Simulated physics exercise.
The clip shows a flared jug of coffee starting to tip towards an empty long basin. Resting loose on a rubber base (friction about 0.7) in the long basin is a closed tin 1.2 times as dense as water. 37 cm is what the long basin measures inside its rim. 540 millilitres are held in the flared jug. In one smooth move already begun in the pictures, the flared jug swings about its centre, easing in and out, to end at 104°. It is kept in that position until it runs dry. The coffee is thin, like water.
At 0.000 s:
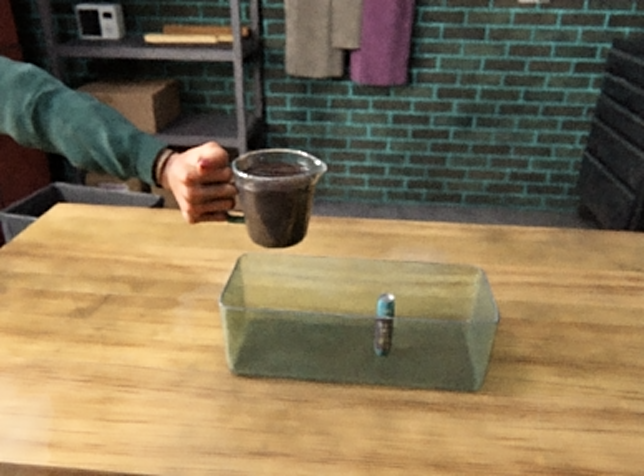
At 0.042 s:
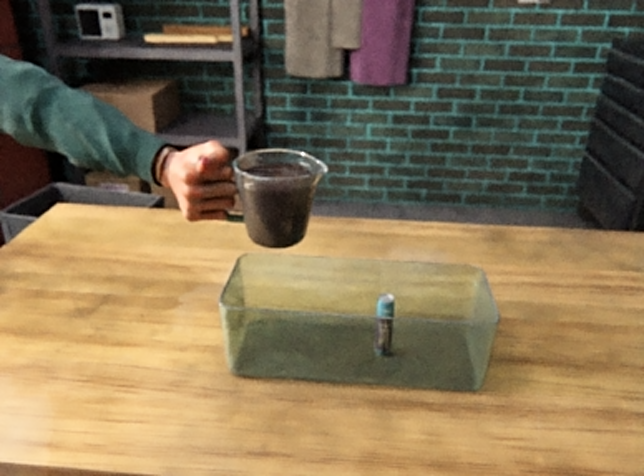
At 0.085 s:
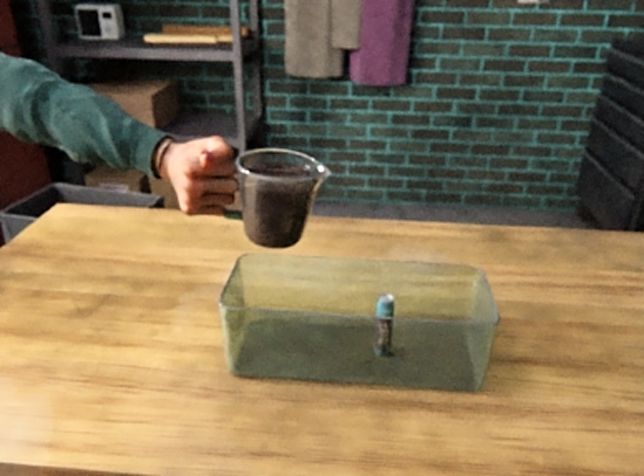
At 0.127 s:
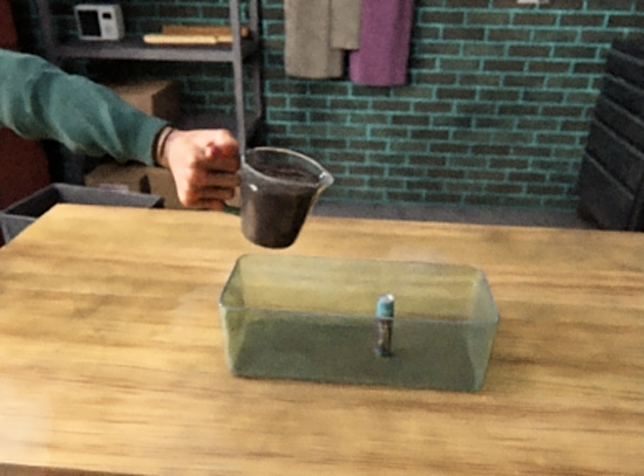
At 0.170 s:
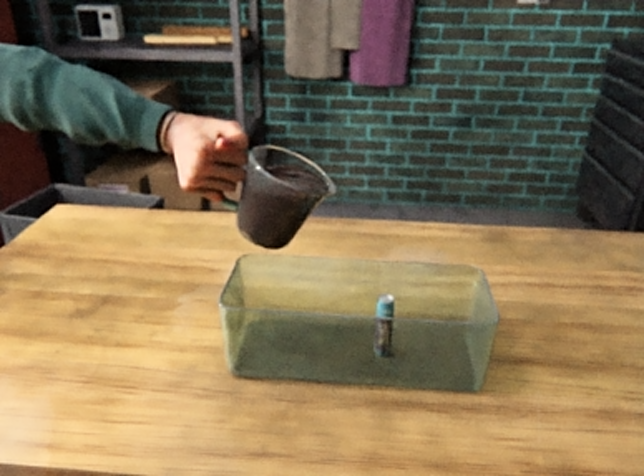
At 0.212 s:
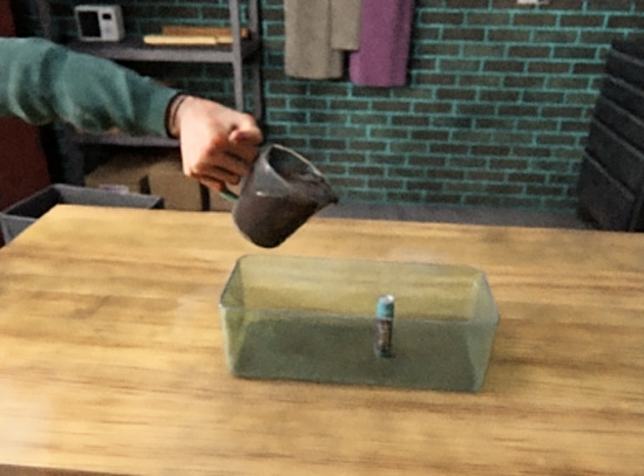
The footage shows a hand in a green sleeve holding a glass jug of dark liquid above a clear rectangular basin with a small tin inside, then smoothly tilting the jug to the right until it leans steeply.
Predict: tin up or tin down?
It tips over.
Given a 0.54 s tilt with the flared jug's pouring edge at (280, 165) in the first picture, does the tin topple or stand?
Result: Tin upright.
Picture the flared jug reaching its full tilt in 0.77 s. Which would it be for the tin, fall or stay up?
So the tin will tip over.
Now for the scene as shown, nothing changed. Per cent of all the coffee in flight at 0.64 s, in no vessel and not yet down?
Roughly 10 %.
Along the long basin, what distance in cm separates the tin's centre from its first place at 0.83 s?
About 9 cm.
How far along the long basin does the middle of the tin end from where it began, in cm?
9.0 cm.
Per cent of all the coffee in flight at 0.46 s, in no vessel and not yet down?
Around 28 percent.
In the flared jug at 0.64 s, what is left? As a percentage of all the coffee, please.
About 7 per cent.
By 0.46 s the tilt is 98° and 42 per cent is still to pour; the tin stands where it began.
By 0.64 s the tilt is 104° and 7 per cent is still to pour; the tin leans 24°.
By 0.83 s the tilt is 104° and 0 per cent is still to pour; the tin lies on its side.
By 1.04 s the tilt is 104° and 0 per cent is still to pour; the tin lies on its side.
At rest the tin lies on its side.
